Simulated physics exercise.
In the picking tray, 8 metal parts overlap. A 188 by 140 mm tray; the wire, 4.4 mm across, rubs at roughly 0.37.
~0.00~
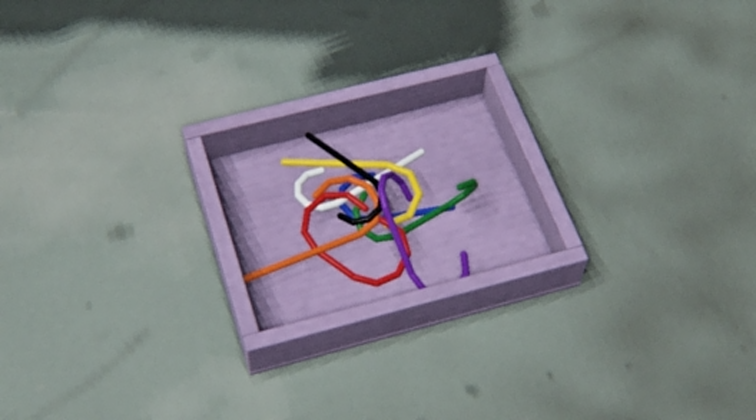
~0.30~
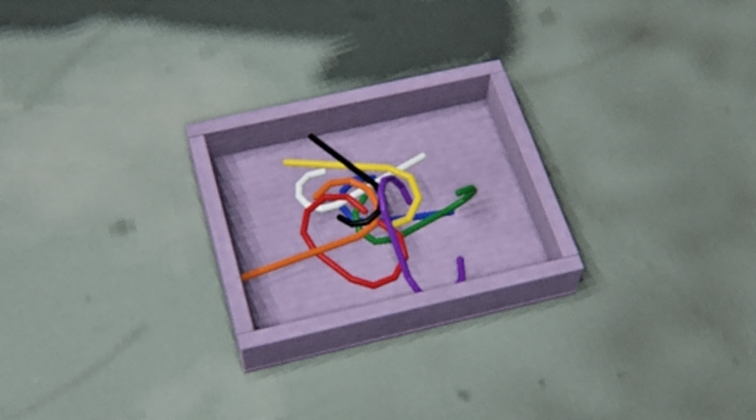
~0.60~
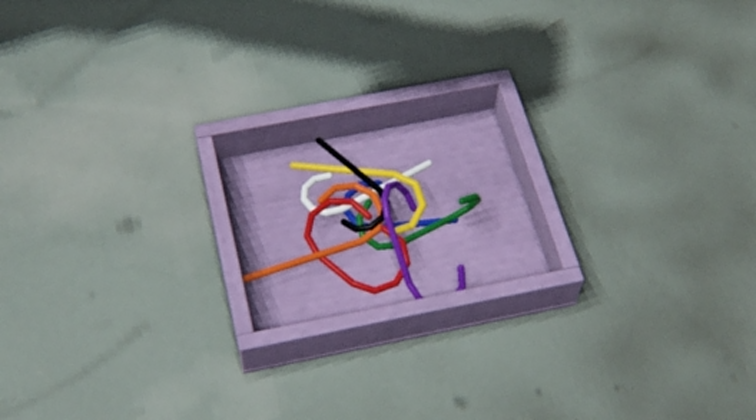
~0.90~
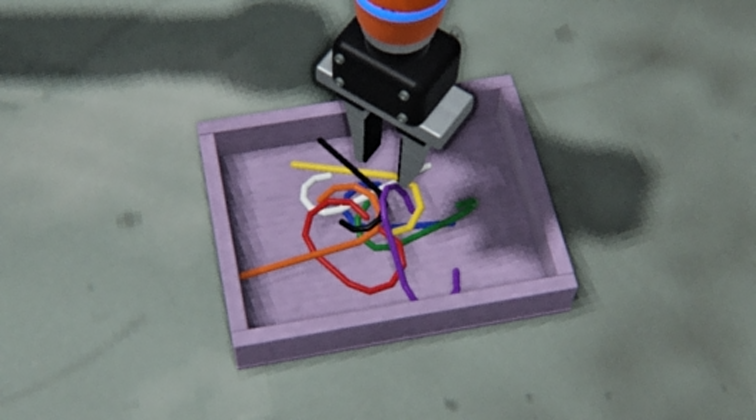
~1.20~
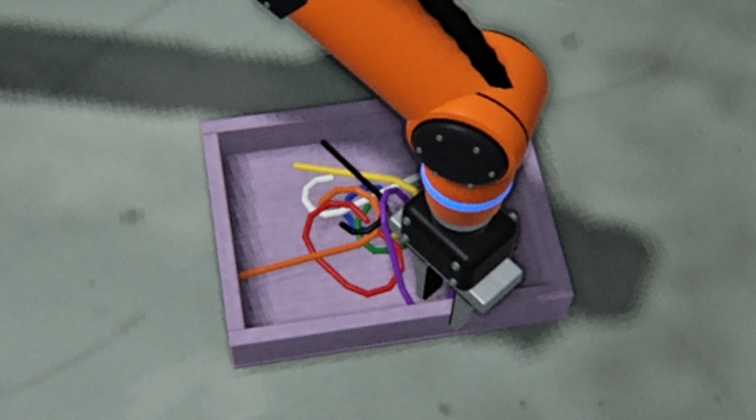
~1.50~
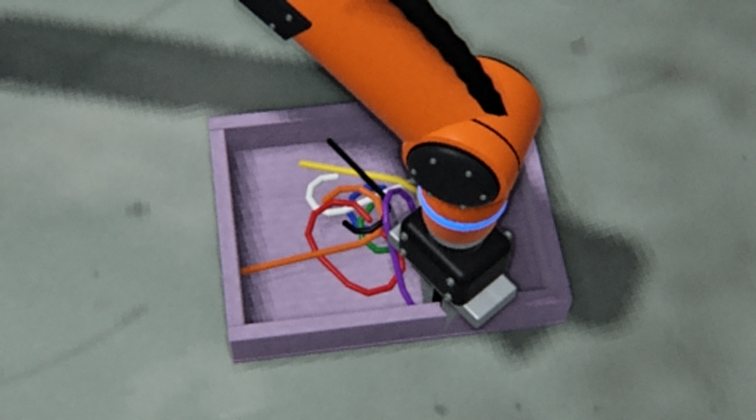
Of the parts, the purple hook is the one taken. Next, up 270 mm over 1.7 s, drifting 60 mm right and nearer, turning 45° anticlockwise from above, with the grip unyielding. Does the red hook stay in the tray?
Yes - watch - it does not get raised.
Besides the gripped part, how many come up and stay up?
That makes 0 in total.
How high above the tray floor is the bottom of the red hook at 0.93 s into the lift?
0 mm.
By 2.01 s, lowest point more than 20 mm over the tray floor, purple hook 58 mm.
By 2.43 s, lowest point more than 20 mm over the tray floor, purple hook 158 mm.
By 3.20 s, lowest point more than 20 mm over the tray floor, purple hook 272 mm.
Finally, hanging purple hook 272 mm; the other 7 are down.
